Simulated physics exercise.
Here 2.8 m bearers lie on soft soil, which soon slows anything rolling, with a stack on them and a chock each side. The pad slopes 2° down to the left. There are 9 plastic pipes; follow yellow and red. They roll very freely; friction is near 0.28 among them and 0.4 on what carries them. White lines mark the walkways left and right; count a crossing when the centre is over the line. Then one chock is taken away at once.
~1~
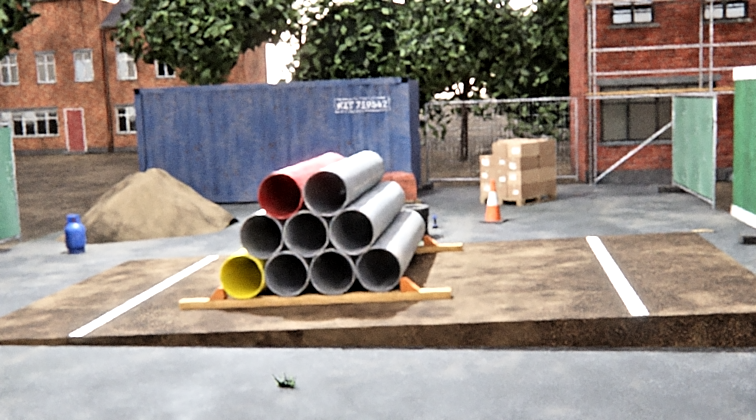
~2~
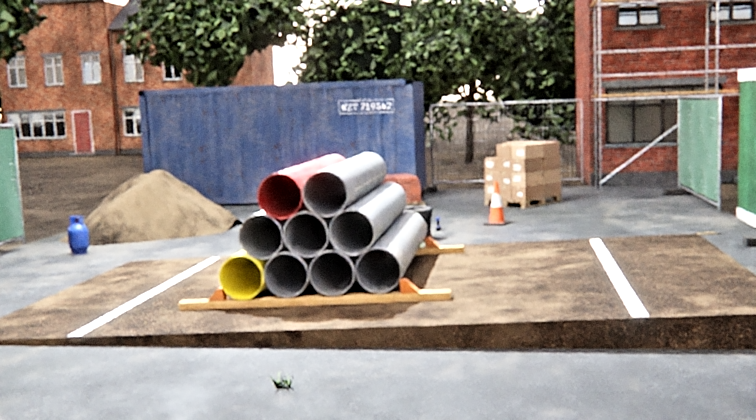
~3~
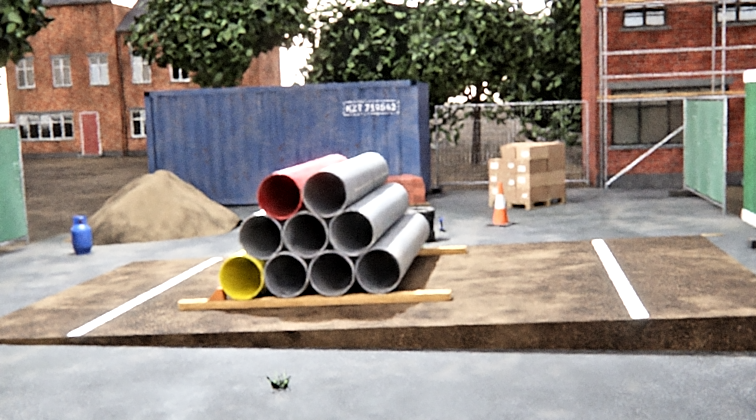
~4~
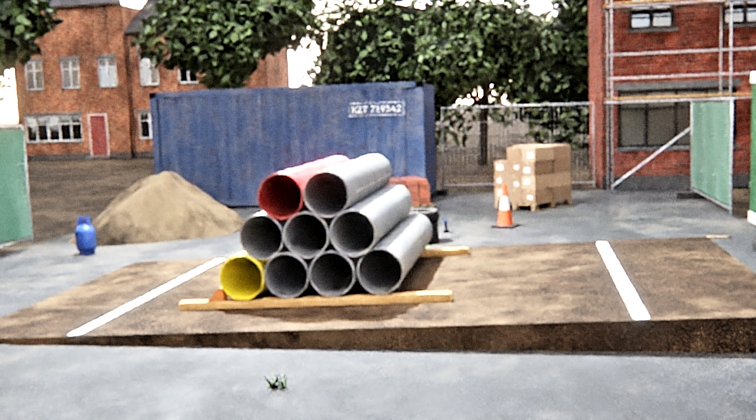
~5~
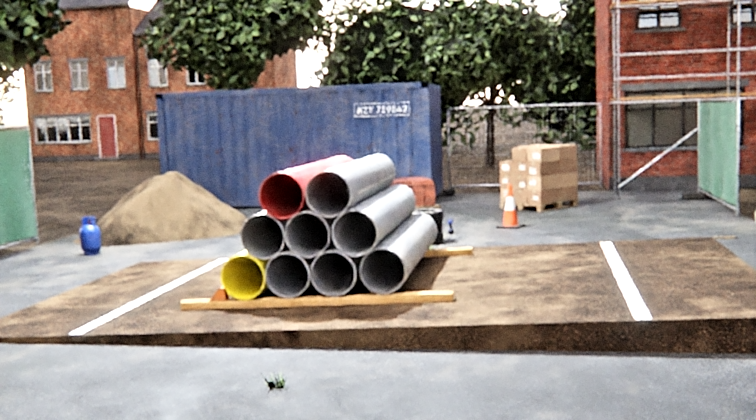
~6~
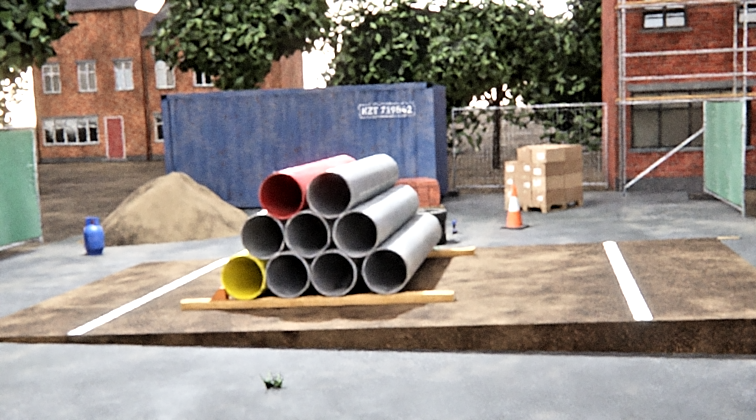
At the start, a stack of grey pipes, with one red and one yellow, rests on timber bearers between orange chocks, in front of a blue container. Then the chock on the right is gone, yet the pipes stay stacked with barely any movement, while the background shifts slightly right behind them.
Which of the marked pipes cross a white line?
The yellow pipe keeps its middle inside the lines, the red stops short.
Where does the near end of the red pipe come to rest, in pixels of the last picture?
Around (306, 235).
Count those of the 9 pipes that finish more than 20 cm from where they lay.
In all, 6.
Another 1.2 s on from the last picture, yellow is on the bearers, 70 cm from the bearers' left end; red is up on others, 115 cm from the bearers' left end; 0 over a line so far.
Another 2.8 s on from the last picture, red is up on others, 120 cm from the bearers' left end; still the same for yellow; 0 over a line so far.
Another 4.7 s on from the last picture, red is up on others, 135 cm from the bearers' right end, rolling right; still the same for yellow; 0 over a line so far.
In the end (6.7 s after the last picture), yellow is on the bearers, 70 cm from the bearers' left end; red is up on others, 140 cm from the bearers' left end; 0 over a line so far.
